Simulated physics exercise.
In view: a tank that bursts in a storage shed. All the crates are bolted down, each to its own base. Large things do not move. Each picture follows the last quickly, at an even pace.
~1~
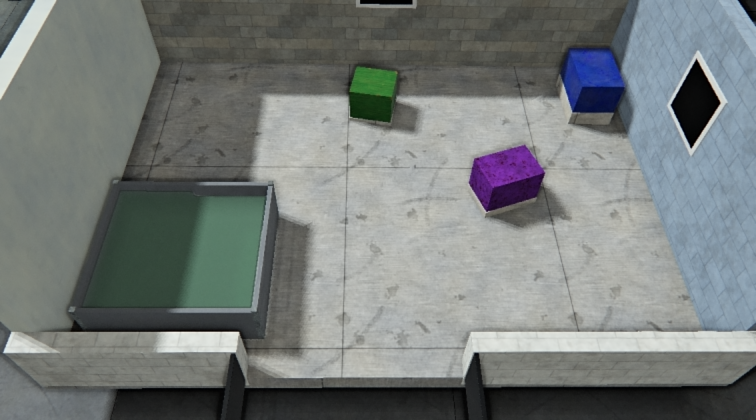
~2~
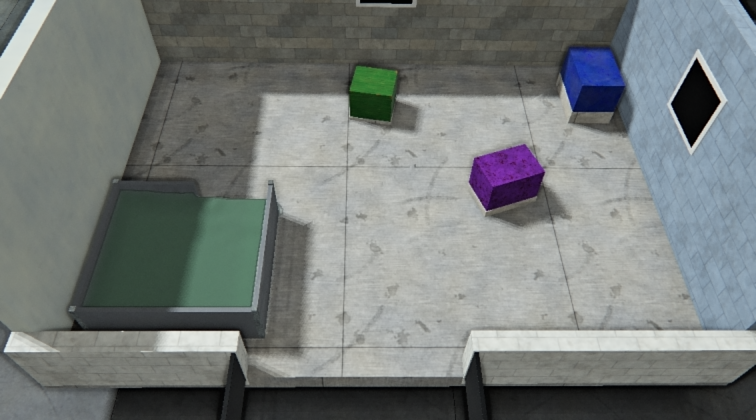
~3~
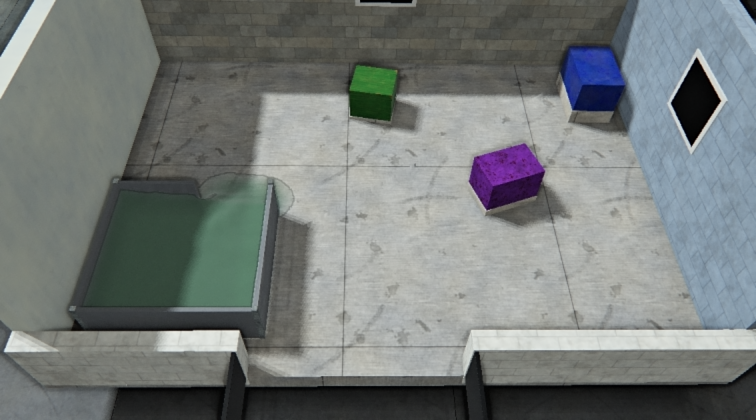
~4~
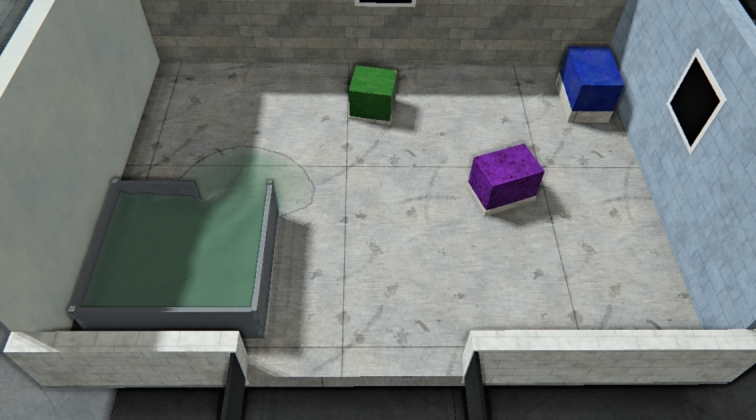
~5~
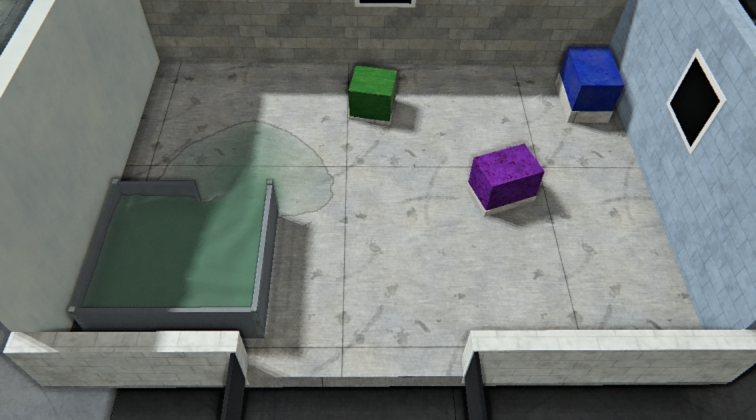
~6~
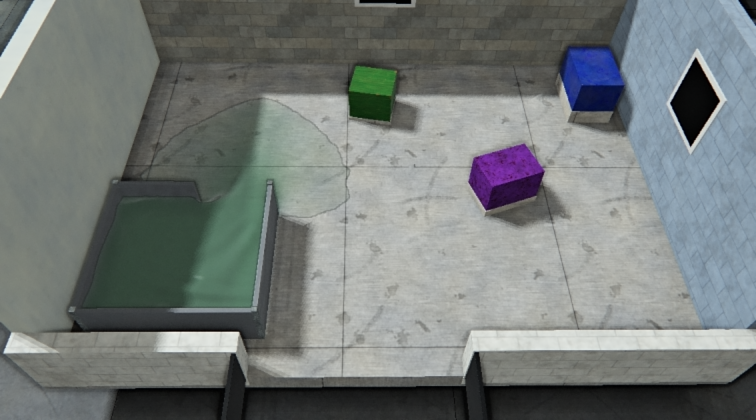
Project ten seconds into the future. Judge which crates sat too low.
The blue crate was not too low. The purple crate was not too low. The green crate was too low.
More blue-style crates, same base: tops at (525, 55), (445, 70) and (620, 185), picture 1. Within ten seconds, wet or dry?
As listed: Keeps dry, remains dry, stays dry.
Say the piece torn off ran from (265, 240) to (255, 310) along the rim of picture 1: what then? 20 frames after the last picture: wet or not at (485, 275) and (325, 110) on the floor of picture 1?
Taking the two spots in turn: Swamped and parched.
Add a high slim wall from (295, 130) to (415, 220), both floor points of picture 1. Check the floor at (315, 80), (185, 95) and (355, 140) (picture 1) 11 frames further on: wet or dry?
Outcome by spot, in order - watered, watered, unwatered.
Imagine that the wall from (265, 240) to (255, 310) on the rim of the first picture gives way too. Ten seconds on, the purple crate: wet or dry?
The purple is reached.
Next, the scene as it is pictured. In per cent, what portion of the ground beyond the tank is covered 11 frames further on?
Close to 35 percent, by my reckoning.
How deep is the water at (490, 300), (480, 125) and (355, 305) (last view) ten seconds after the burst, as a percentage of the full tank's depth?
My figures are about 2, 10 and 2 percent.
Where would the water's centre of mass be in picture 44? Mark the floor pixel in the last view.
Around pixel (303, 154) of the last picture.
A moment on, water covers 25 % of the floor; the blue crate not reached, the purple crate not reached, the green crate water round its plinth.
Next, water covers 35 % of the floor; the blue crate not reached, the purple crate not reached, the green crate water round its plinth.
Then, water covers 50 % of the floor; the blue crate water round its plinth, the purple crate water round its plinth, the green crate water round its plinth.
Later, water covers 65 % of the floor; the blue crate water round its plinth, the purple crate water round its plinth, the green crate water round its plinth.
In the end, water covers 85 % of the floor; the blue crate stayed above the water, the purple crate stayed above the water, the green crate was topped.
